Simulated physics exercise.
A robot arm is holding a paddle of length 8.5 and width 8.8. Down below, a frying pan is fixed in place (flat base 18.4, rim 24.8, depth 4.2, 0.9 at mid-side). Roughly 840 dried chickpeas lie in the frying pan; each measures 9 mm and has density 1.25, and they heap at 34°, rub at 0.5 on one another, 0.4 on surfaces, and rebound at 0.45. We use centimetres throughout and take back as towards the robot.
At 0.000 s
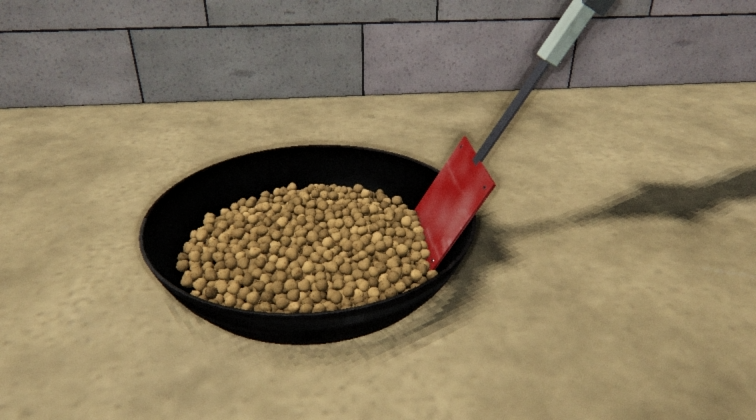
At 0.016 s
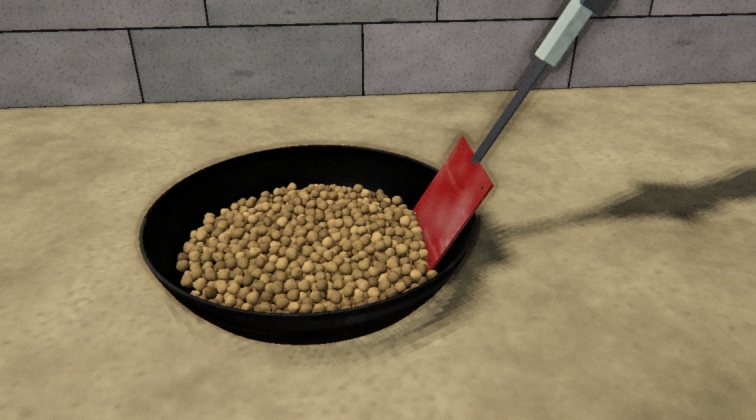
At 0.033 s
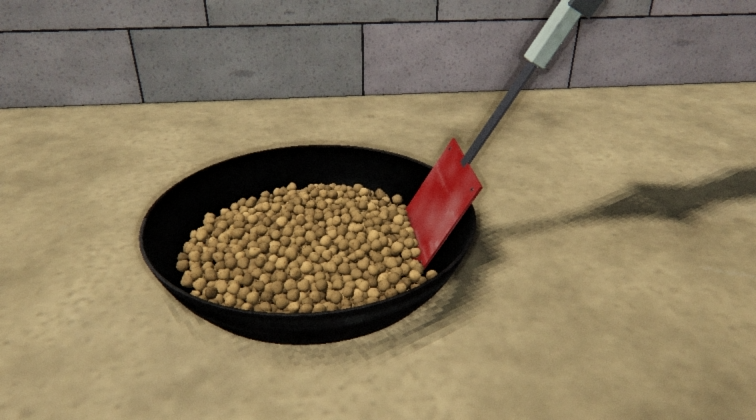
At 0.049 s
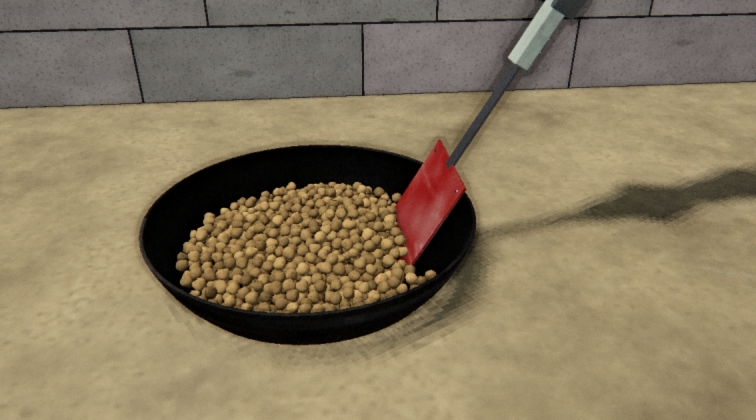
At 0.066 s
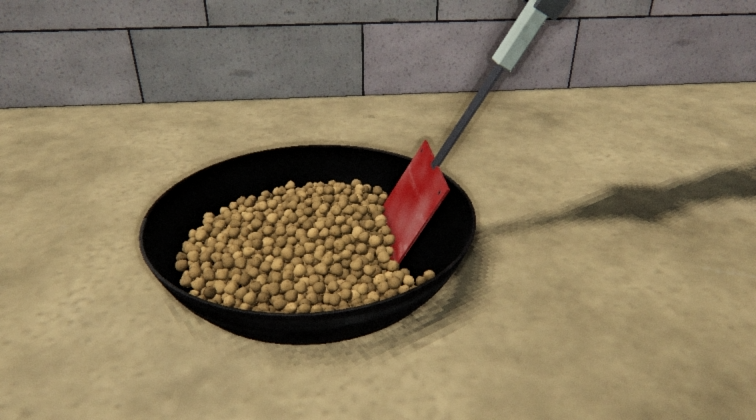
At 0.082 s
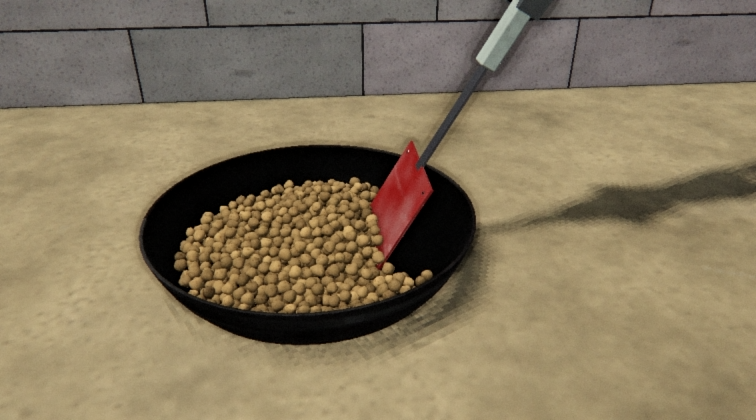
A red paddle pushes a heap of dried chickpeas leftward in a black frying pan.
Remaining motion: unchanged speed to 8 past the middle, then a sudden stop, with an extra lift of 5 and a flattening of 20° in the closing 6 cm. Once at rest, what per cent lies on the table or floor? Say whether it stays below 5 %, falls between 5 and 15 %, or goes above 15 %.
It falls between 5 and 15 %.
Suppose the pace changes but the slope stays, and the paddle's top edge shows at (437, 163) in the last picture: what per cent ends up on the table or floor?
I'd say around 5 per cent.
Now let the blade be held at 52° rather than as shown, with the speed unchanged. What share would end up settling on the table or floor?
Estimate: Approx. 10 %.
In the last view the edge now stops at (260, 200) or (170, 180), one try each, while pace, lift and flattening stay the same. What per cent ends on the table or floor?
Estimates, in order: 0 % and 20 %.
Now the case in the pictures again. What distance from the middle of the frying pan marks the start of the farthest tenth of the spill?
I'd estimate close to 40 centimetres.
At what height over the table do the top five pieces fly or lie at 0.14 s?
Somewhere near 5 cm, I'd say.
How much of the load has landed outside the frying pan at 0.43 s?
My estimate is roughly 10 %.
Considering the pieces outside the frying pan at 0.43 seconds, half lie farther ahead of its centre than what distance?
I'd say some 20 centimetres.
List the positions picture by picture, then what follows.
The first frame shows paddle top edge at (479, 158), sloping 60°; upper third of the load around (315, 238), from x 185 to 430, top at y 190; 843 in the frying pan.
The second frame shows paddle top edge at (477, 159), sloping 60°; upper third of the load around (315, 238), from x 185 to 430, top at y 190.
The third frame shows paddle top edge at (467, 161), sloping 60°; upper third of the load around (322, 237), from x 185 to 430, top at y 190.
The fourth frame shows paddle top edge at (452, 162), sloping 60°; upper third of the load around (327, 234), from x 180 to 430, top at y 185.
The fifth frame shows paddle top edge at (437, 163), sloping 60°; upper third of the load around (322, 232), from x 180 to 430, top at y 185.
The sixth frame shows paddle top edge at (421, 164), sloping 60°; upper third of the load around (317, 232), from x 180 to 425, top at y 185; 843 in the frying pan.
After 0.14 s, sloping 60°, highest piece 5 above the table; 843 in the frying pan.
After 0.20 s, sloping 52°, highest piece 6 above the table; 843 in the frying pan.
After 0.43 s, sloping 40°, highest piece 5 above the table; 761 in the frying pan, 82 on the table or floor.
After 1.48 s, sloping 40°, highest piece 5 above the table; 761 in the frying pan, 82 on the table or floor.
At rest, 761 in the frying pan, 82 on the table or floor. That is 10 % on the table or floor.
